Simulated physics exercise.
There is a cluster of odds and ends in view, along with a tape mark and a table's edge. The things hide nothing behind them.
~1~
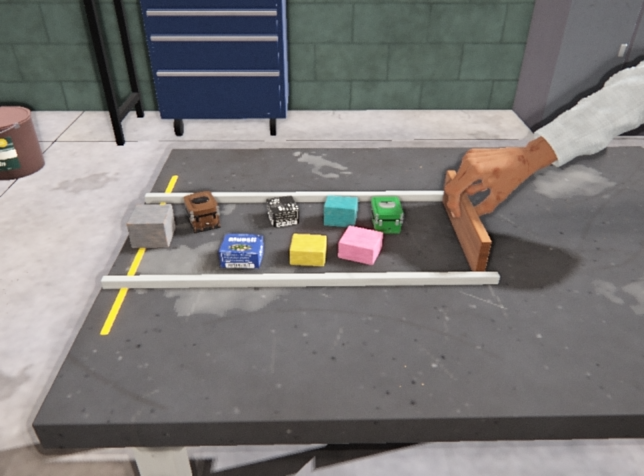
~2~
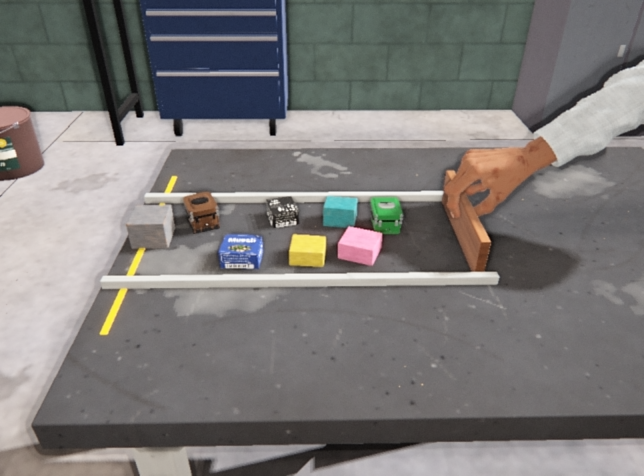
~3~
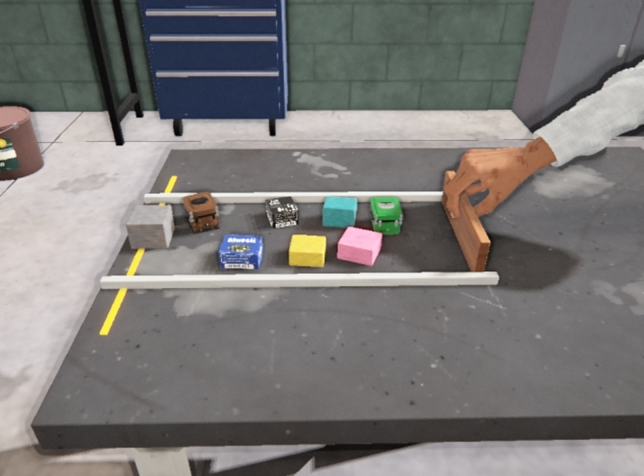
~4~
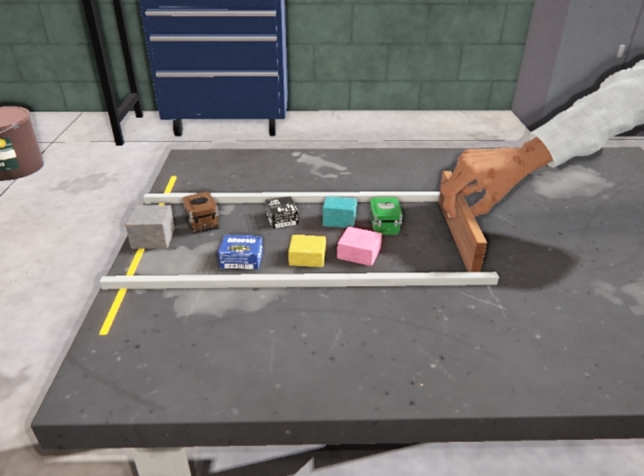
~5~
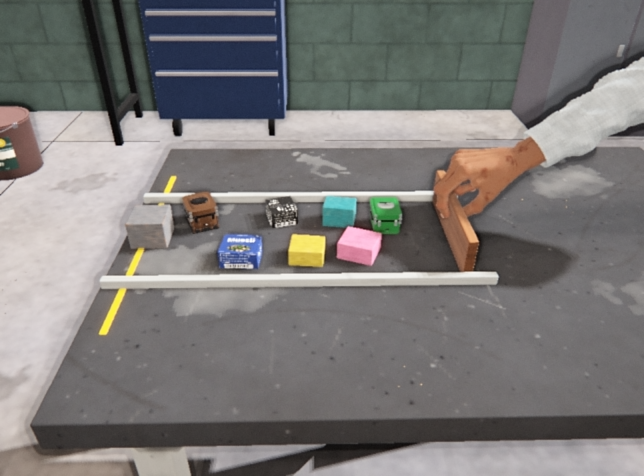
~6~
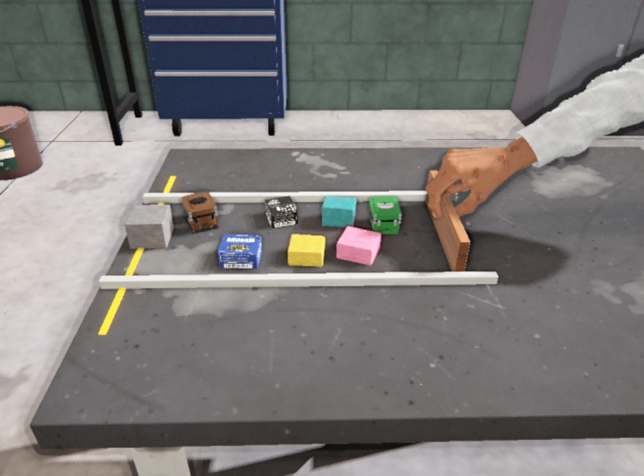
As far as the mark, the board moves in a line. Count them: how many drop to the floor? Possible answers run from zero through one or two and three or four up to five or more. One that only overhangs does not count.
The right answer is five or more.
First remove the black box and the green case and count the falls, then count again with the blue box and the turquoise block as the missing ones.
4 in the first case and 3 in the second.
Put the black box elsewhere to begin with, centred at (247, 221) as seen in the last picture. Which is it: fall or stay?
In that spot, it plunges.
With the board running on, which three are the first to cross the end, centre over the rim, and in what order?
The order is the grey block, the brown case, the blue box.
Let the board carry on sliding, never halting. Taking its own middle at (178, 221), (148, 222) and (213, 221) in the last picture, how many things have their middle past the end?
Over the end: 4, 6, 2.
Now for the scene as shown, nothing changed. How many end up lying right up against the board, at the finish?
At rest, 2 are in contact.
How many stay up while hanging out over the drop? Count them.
My count gives 2.
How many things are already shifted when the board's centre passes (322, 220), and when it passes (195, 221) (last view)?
Counting first: 6, next 8.
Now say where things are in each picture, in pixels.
In the first frame, grey block (152, 226); brown case (202, 211); blue box (242, 251); board (464, 219); tape (147, 238).
In the second frame, brown case (201, 212); yellow block (308, 250).
In the third frame, blue box (241, 252); green case (385, 216).
In the fourth frame, grey block (151, 227); black box (282, 212).
In the fifth frame, brown case (201, 212); pink block (359, 245).
In the sixth frame, grey block (150, 226); brown case (200, 212); blue box (240, 252); board (445, 219); tape (145, 239).
Soon after, none off yet; grey block at rest near (150, 226); brown case at rest near (200, 212); blue box at rest near (240, 252).
Then, none off yet; grey block moved a little near (137, 228); brown case moved about its own width near (170, 210); blue box moved well along near (176, 253).
Further on, two off so far; grey block falling near (108, 403); brown case falling near (115, 347); blue box tipped well over near (88, 273).
At rest, the number that fall off is five or more; fallen, turquoise block, yellow block, black box, blue box, brown case and grey block.
